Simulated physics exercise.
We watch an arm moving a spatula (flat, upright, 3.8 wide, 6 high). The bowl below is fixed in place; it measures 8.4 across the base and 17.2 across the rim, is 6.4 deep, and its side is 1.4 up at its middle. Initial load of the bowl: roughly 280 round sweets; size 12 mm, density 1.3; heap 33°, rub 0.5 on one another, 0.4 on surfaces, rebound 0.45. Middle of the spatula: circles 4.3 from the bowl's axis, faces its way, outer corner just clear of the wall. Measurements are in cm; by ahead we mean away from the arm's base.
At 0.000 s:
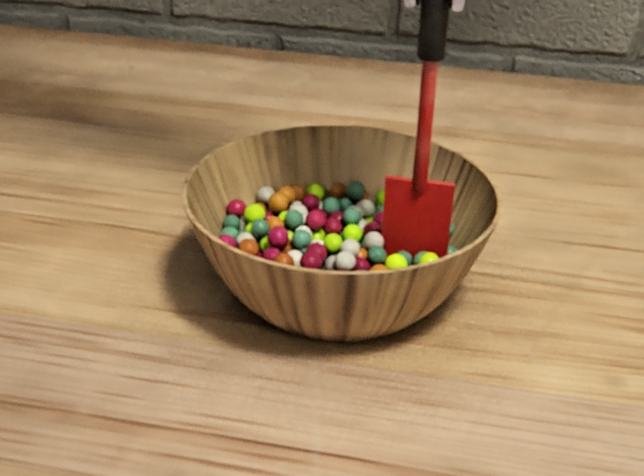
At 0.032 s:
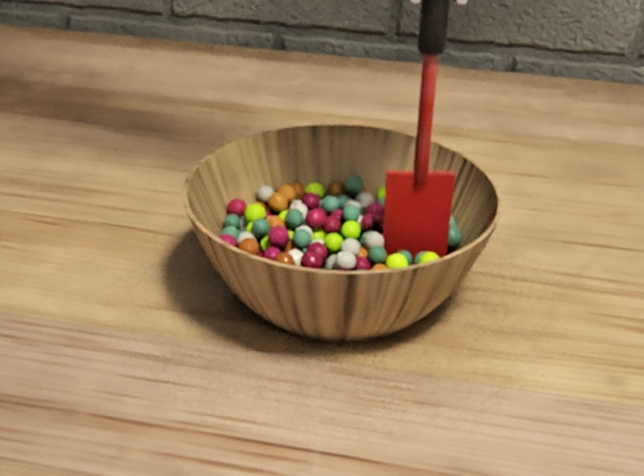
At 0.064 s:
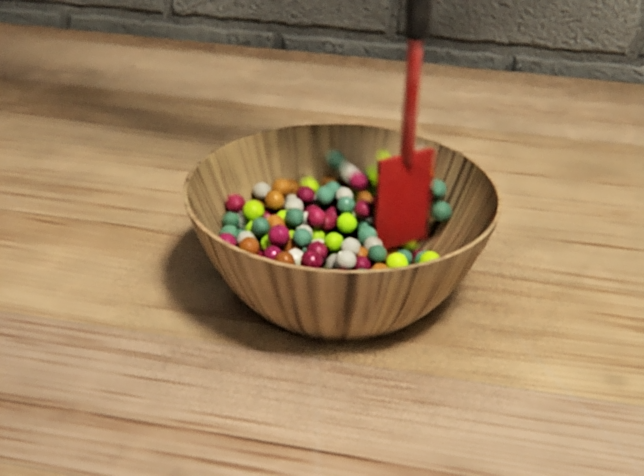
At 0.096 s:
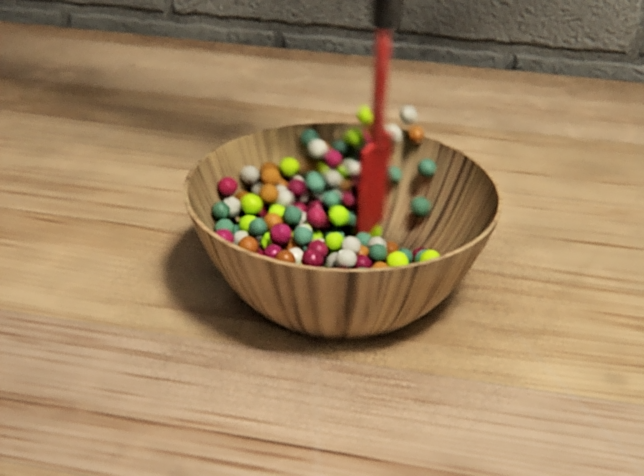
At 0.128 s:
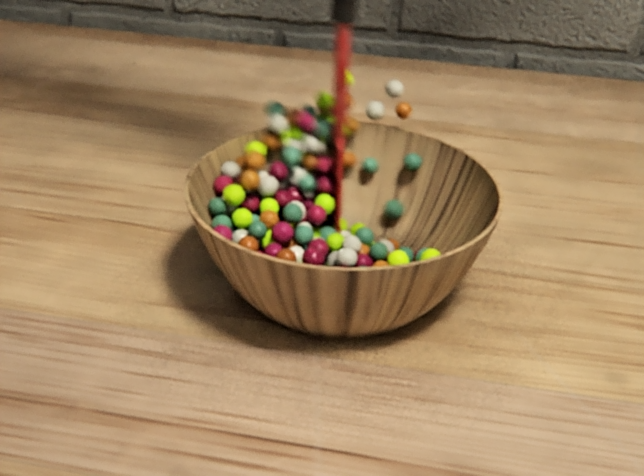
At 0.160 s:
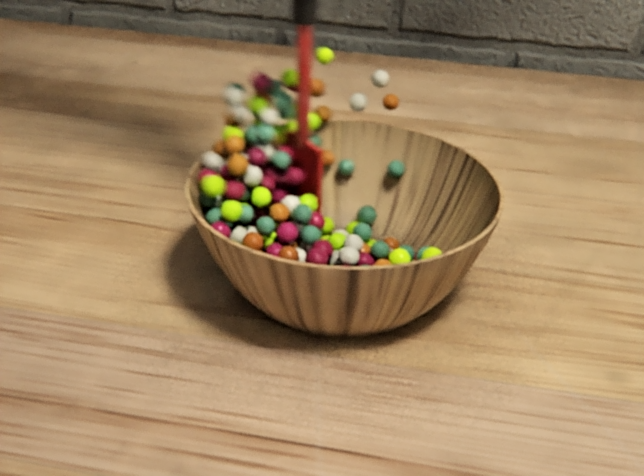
A robotic arm sweeps a red spatula leftward through a bowl, flinging colourful round sweets upward.
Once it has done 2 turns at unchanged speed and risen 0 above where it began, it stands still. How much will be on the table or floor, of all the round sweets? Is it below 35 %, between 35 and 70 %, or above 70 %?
Between 35 and 70 %.
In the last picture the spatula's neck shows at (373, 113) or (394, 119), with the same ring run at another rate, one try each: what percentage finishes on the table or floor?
Around 25 and 15 percent, in that order.
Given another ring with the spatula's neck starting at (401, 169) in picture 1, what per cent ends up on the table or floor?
Roughly 25 per cent.
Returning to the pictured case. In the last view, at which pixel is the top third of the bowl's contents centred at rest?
I'd say close to (409, 231).
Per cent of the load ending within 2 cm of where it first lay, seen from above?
I'd put it at about 5 in a hundred.
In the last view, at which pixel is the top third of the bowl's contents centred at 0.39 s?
The upper third is centred close to (451, 196).
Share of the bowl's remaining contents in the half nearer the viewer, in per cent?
I'd say around 40 per cent.
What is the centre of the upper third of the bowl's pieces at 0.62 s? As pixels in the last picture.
I'd say about (263, 244).
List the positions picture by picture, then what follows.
The spatula neck at (422, 155), 0° round; upper third of the load around (331, 243), from x 225 to 450, top at y 190; 275 in the bowl, in the first frame.
The spatula neck at (423, 148), 13° round; upper third of the load around (336, 237), from x 225 to 450, top at y 185, in the second frame.
The spatula neck at (409, 130), 43° round; upper third of the load around (341, 220), from x 225 to 450, top at y 155, in the third frame.
The spatula neck at (378, 117), 74° round; upper third of the load around (328, 192), from x 220 to 450, top at y 115, in the fourth frame.
The spatula neck at (340, 112), 105° round; upper third of the load around (299, 179), from x 215 to 450, top at y 80; 274 in the bowl, 1 in flight or on the tool, in the fifth frame.
The spatula neck at (303, 115), 136° round; upper third of the load around (265, 167), from x 210 to 450, top at y 55; 268 in the bowl, 7 in flight or on the tool, in the sixth frame.
After 0.39 s, 2° round, highest piece 9 above the table; 198 in the bowl, 52 on the table or floor, 25 in flight or on the tool.
After 0.62 s, 228° round, highest piece 9 above the table; 164 in the bowl, 100 on the table or floor, 11 in flight or on the tool.
After 0.94 s, 0° round, highest piece 6 above the table; 146 in the bowl, 129 on the table or floor.
After 1.64 s, 0° round, highest piece 6 above the table; 146 in the bowl, 129 on the table or floor.
In the end, 146 in the bowl, 129 on the table or floor. That is 47 % on the table or floor.
